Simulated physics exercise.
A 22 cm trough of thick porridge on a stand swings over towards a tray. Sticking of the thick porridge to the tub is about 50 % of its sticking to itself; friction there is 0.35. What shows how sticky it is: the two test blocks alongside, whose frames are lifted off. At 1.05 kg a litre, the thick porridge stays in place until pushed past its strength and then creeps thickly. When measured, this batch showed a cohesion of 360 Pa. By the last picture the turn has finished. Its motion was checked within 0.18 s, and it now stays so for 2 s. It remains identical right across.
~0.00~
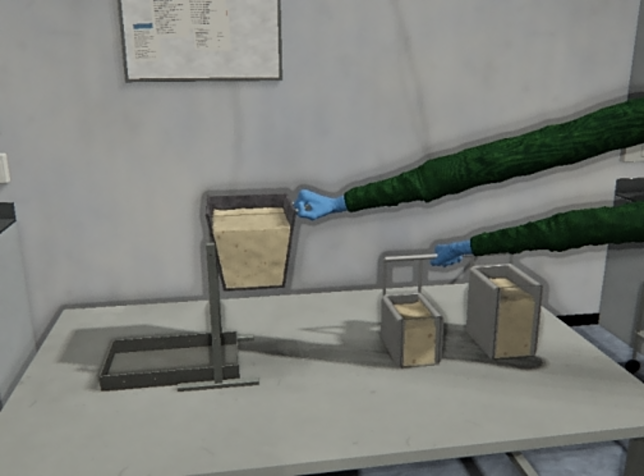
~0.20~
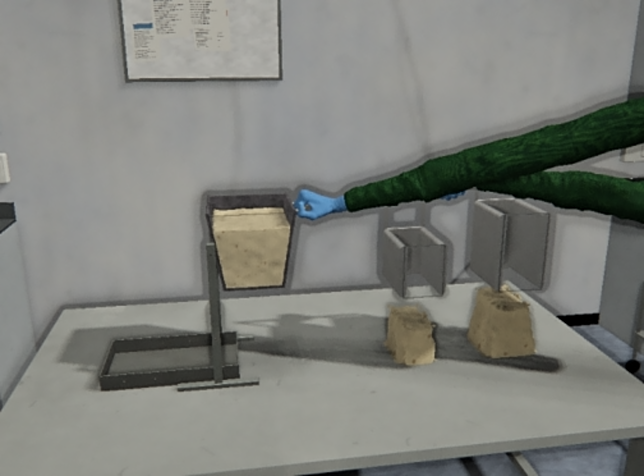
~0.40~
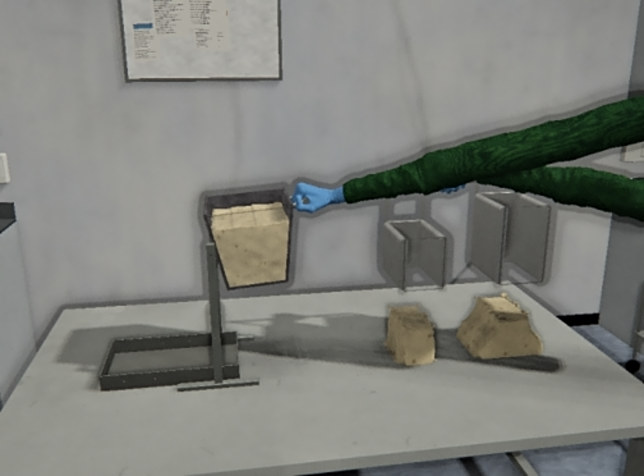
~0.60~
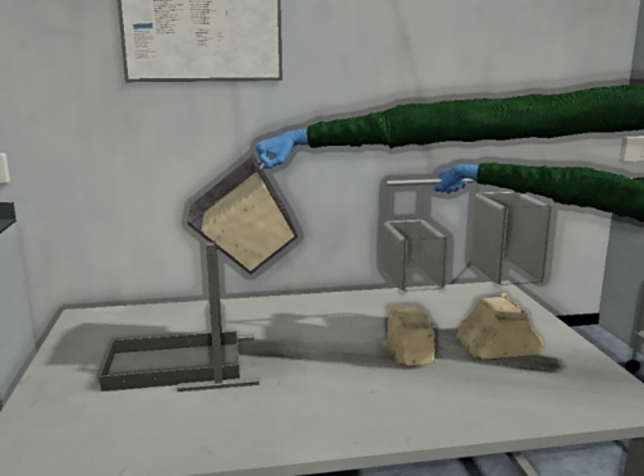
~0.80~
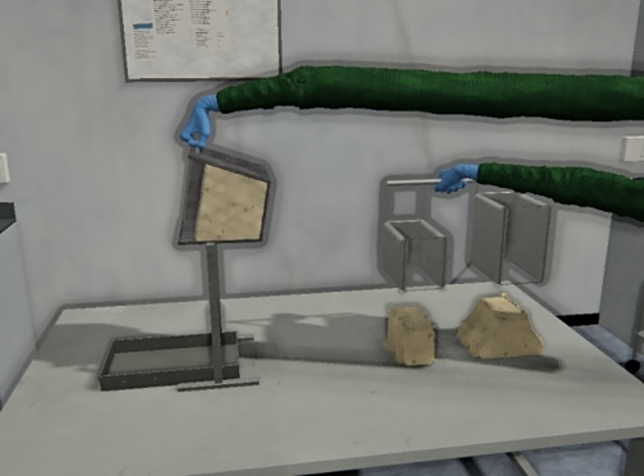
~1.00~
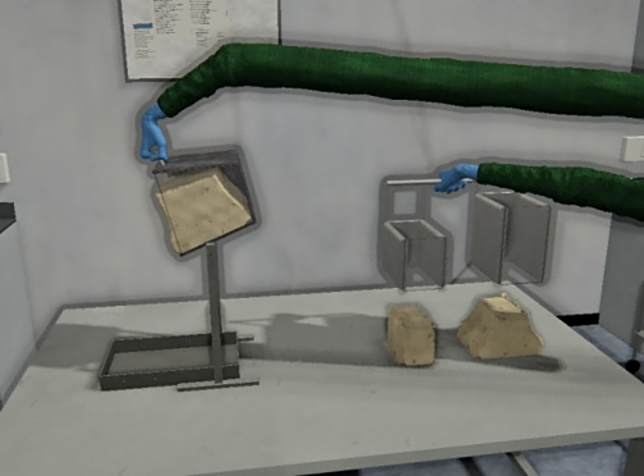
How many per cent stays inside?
0 %.
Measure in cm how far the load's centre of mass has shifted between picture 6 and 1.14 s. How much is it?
Displacement noted: Approx. 10 cm... about that.
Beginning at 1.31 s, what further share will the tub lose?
Close to 10 % of the whole load.
After 1.14 s, the tub is at 103 degrees and holds 52 %.
After 1.31 s, the tub is at 103 degrees and holds 9 %.
After 1.48 s, the tub is at 103 degrees and holds 0 %.
After 1.65 s, the tub is at 103 degrees and holds 0 %.
After 3.00 s, at the end, the tub is at 103 degrees and holds 0 %.
